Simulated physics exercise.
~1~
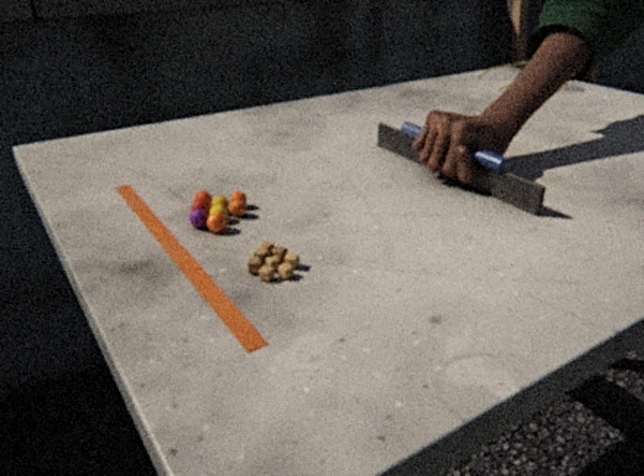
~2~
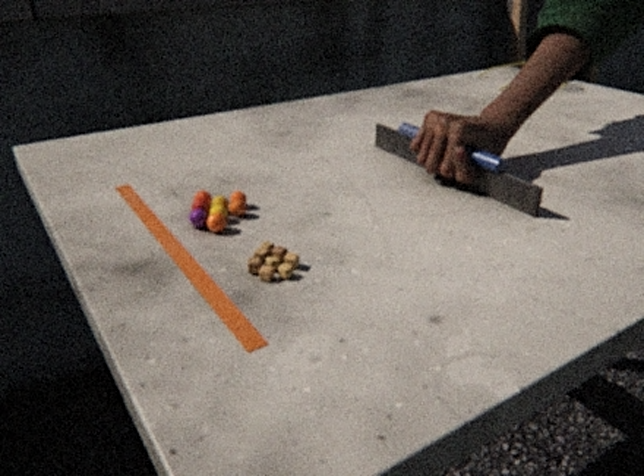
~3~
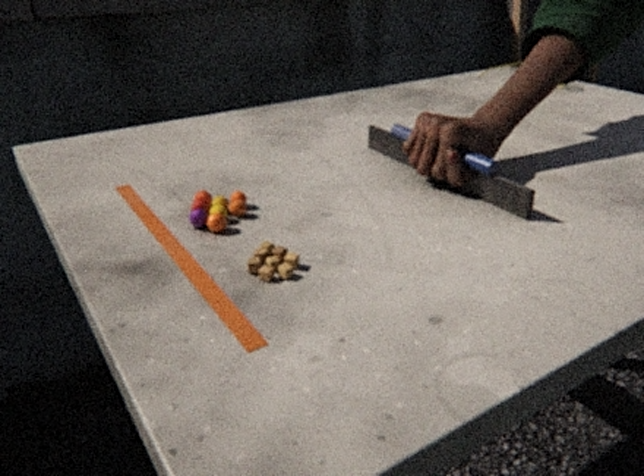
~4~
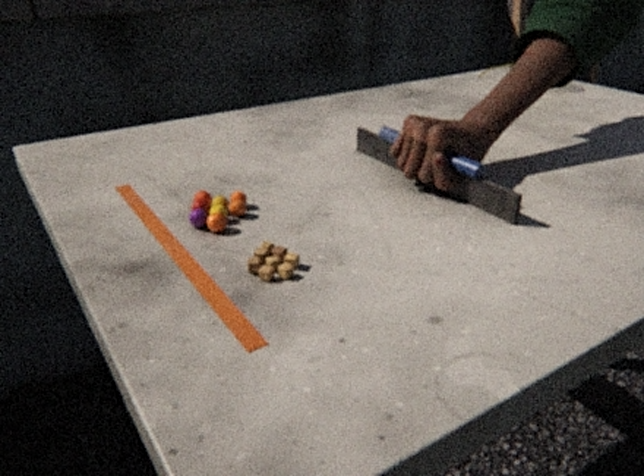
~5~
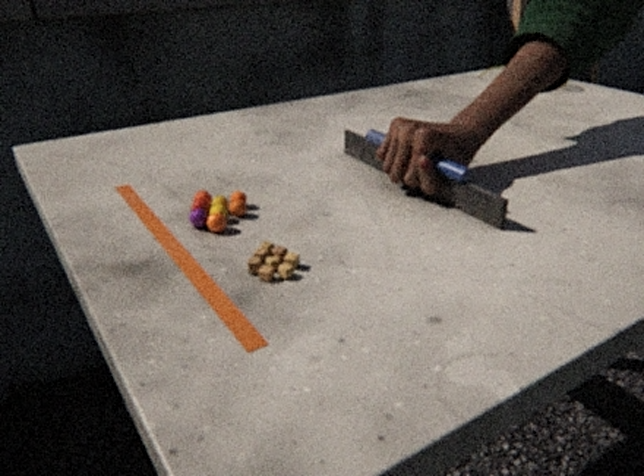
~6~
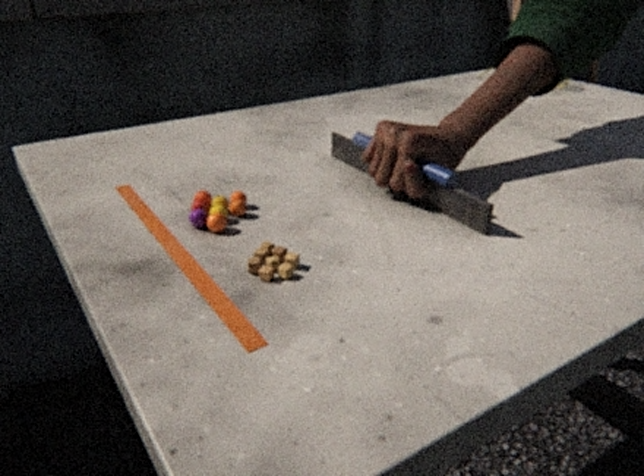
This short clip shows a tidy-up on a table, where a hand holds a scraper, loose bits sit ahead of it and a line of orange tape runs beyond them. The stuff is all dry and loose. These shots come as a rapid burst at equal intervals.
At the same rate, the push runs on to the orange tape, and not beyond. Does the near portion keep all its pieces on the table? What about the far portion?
The near portion keeps them all; the far portion loses some.
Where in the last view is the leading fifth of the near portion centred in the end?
In the final frame you'd find it around (165, 297).
Then, 0.41 s past the last view, scraper still moving, near (290, 191); near portion all on the table, its front near (254, 265); far portion all on the table, its front near (199, 218).
Then, 0.84 s past the last view, scraper stopped at the orange tape; near portion all on the table, its front near (156, 291); far portion all on the table, its front near (77, 235).
Then, 1.12 s past the last view, scraper stopped at the orange tape; near portion all on the table, its front near (153, 291); far portion all over the edge.
Finally, scraper stopped at the orange tape; near portion all on the table, its front near (153, 291); far portion all over the edge.
